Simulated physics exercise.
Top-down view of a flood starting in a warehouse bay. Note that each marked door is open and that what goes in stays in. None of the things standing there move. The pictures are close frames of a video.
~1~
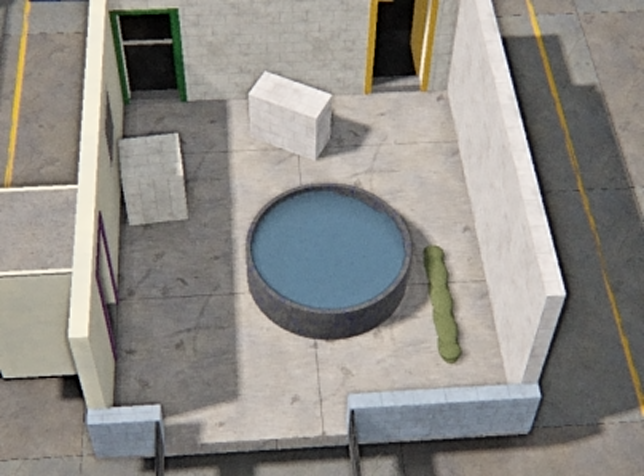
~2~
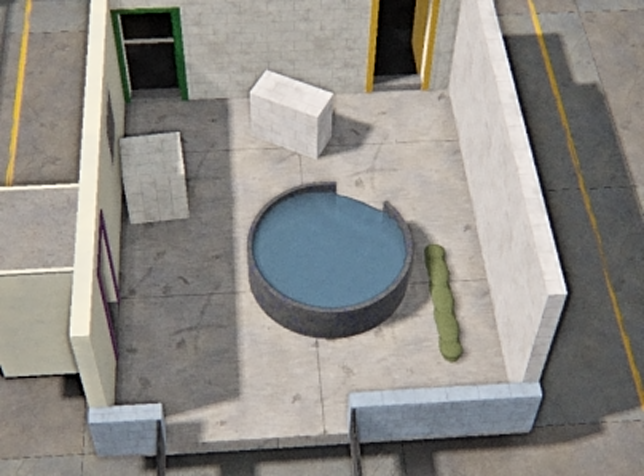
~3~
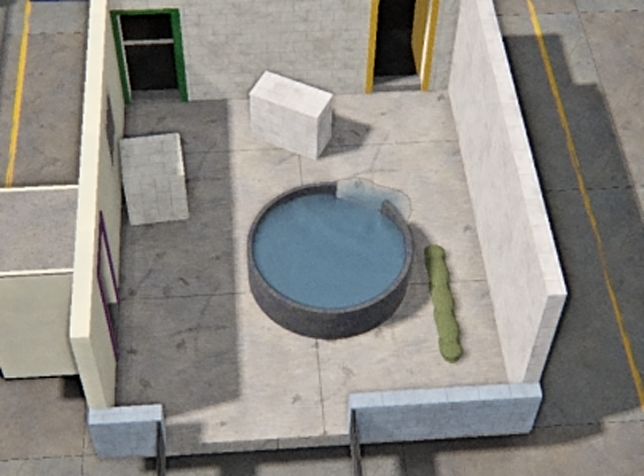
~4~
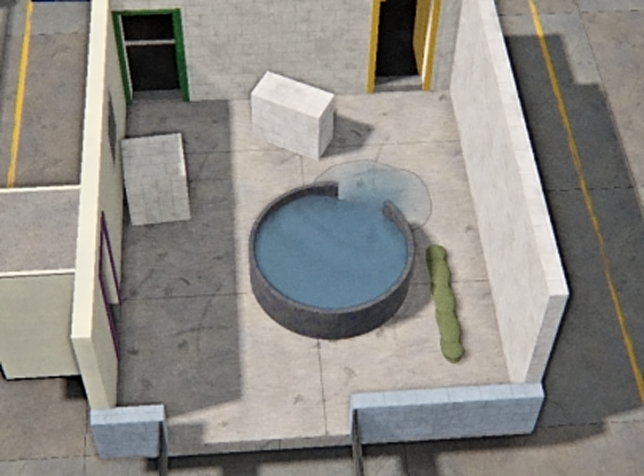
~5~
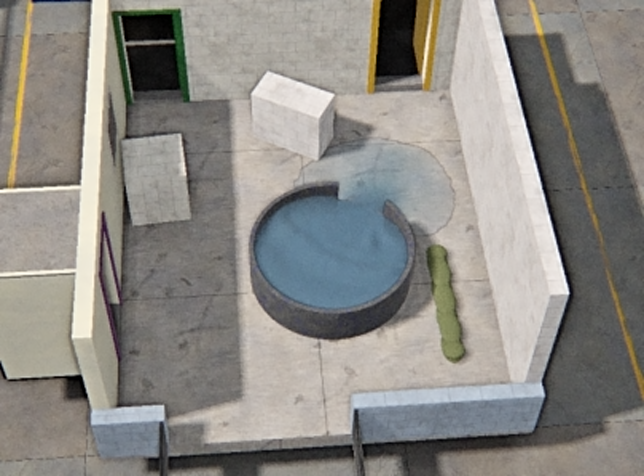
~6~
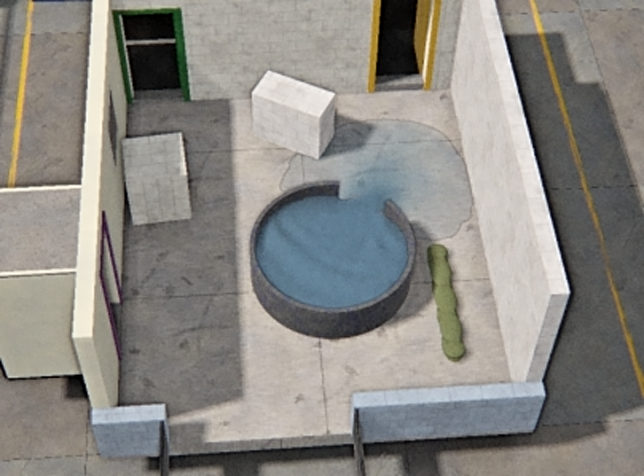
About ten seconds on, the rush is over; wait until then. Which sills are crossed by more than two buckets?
The green door will be deluged. The yellow door will be deluged. The purple door will not go over two buckets.
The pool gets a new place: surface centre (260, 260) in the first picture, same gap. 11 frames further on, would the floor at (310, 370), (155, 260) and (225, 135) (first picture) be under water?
Spared, spared, soaked.
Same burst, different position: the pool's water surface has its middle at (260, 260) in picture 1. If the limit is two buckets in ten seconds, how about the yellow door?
Note: Yellow door, limit exceeded.
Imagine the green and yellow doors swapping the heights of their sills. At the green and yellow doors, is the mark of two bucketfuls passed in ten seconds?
Check - green door: Does not overflow; yellow door: Spills past the limit.
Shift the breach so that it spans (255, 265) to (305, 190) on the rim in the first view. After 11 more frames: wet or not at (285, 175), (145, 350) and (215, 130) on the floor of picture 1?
First soaked through, second soaked through, third soaked through.
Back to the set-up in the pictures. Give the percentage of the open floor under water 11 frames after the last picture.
Close to 30 percent, by my reckoning.
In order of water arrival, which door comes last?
Answer is the one in purple.
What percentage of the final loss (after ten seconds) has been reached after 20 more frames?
Close to 50 out of every hundred.
A moment on, water covers 25 % of the floor; the green door not reached, the yellow door wet at the sill, nothing in, the purple door not reached.
Next, water covers 30 % of the floor; the green door not reached, the yellow door over two buckets in, the purple door not reached.
Then, water covers 35 % of the floor; the green door wet at the sill, nothing in, the yellow door far over two buckets in, the purple door not reached.
Later, water covers 60 % of the floor; the green door under two buckets in, the yellow door far over two buckets in, the purple door not reached.
In the end, water covers 95 % of the floor; the green door over two buckets in, the yellow door far over two buckets in, the purple door wet at the sill, nothing in.
